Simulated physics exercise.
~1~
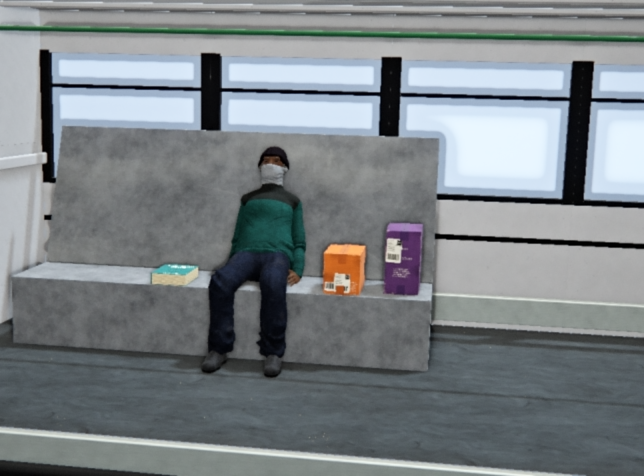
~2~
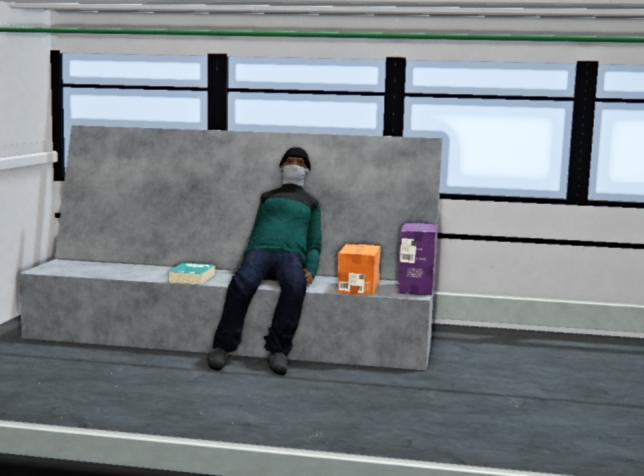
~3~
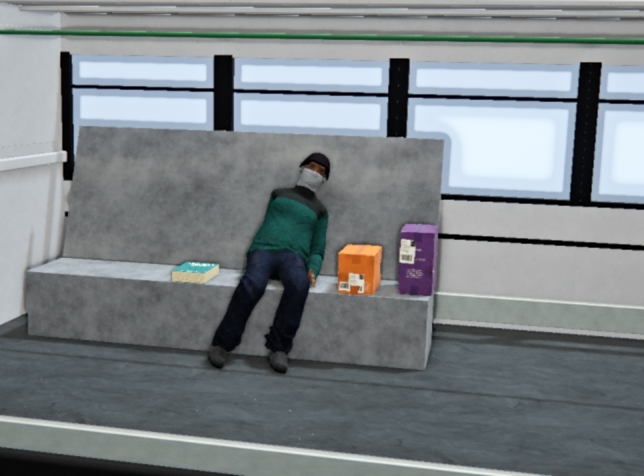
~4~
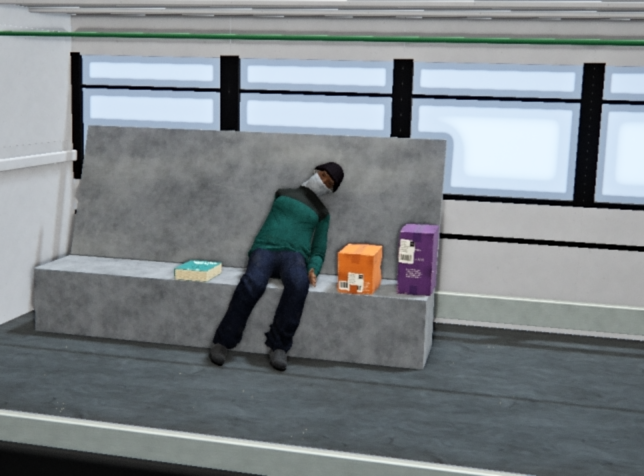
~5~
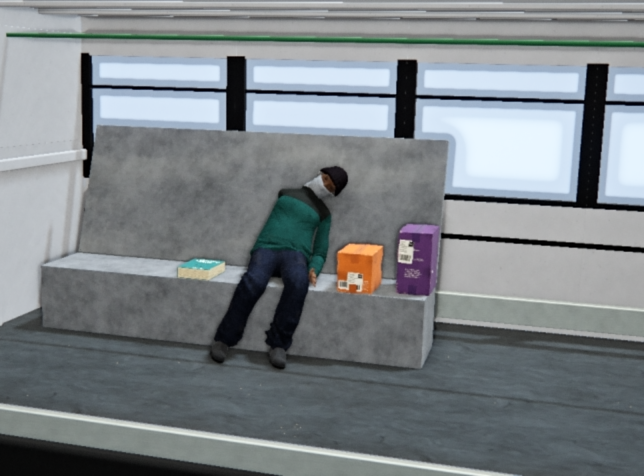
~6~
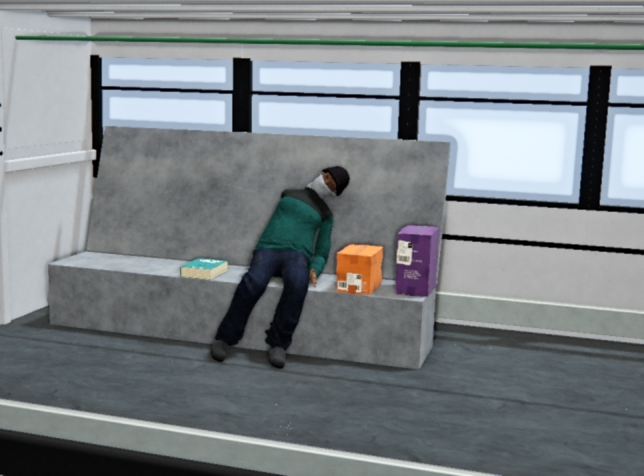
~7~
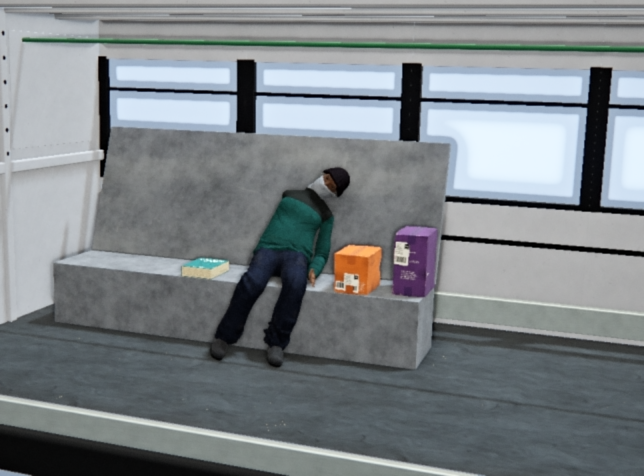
Slumped sleeper on a grey bench sliding right with book and boxes, then drooping sideways, everything staying on the seat.
